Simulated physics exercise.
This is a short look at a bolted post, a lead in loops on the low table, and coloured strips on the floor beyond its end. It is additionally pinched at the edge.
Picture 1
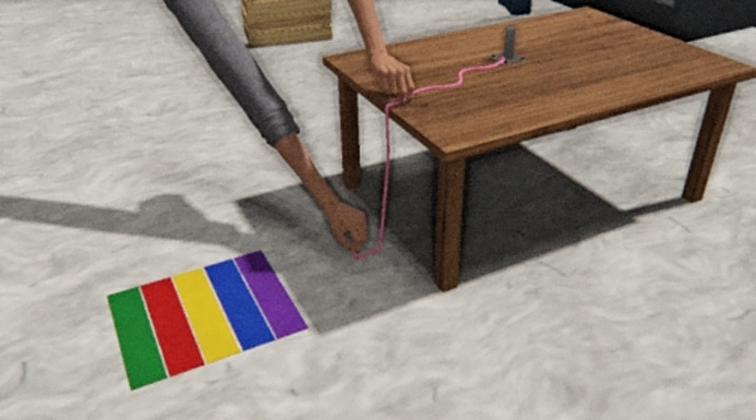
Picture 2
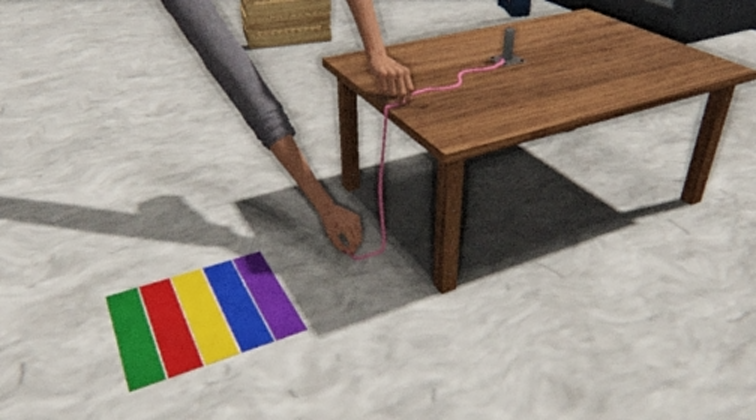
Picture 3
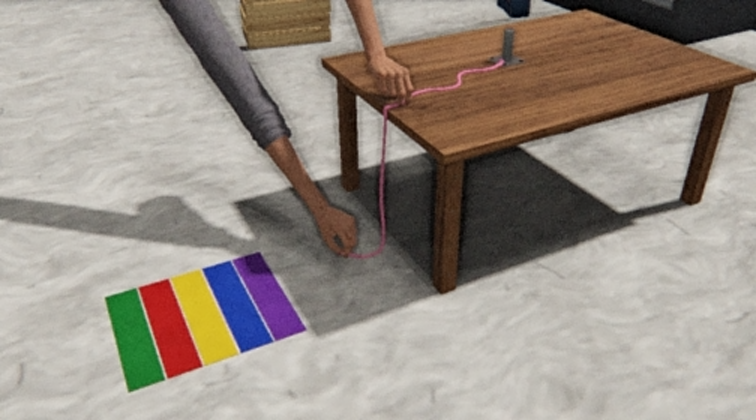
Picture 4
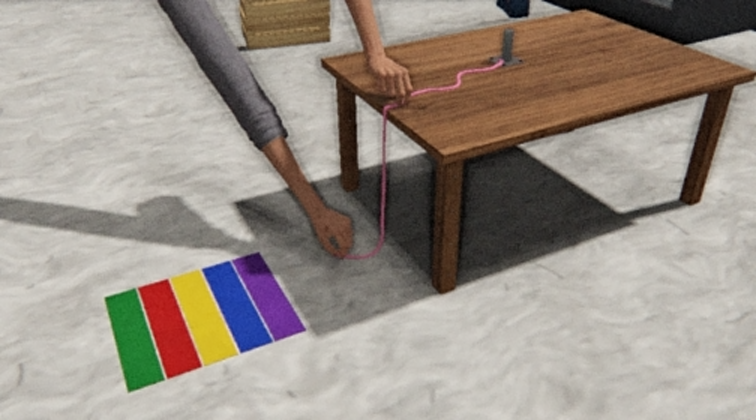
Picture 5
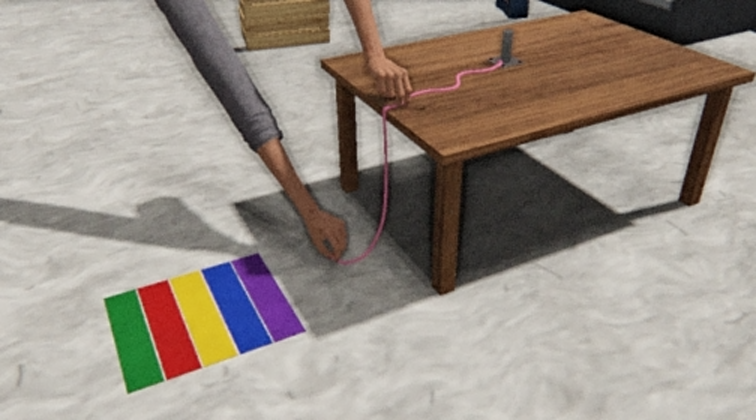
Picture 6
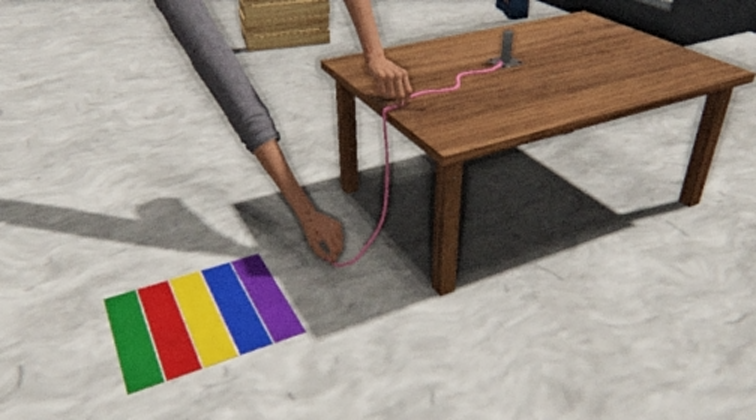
In the video, one hand presses a pink cord at the edge of a low wooden table while another holds its hanging end near the floor, moving it slightly left toward the coloured strips as the cord's lower part curves.
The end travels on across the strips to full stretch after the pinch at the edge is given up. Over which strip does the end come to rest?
Over the blue strip.
Early on, end near (288, 272); short of the strips.
Midway, end near (253, 283); over purple.
At the end of the slack, end near (231, 290); over blue. It gets as far as the blue strip.
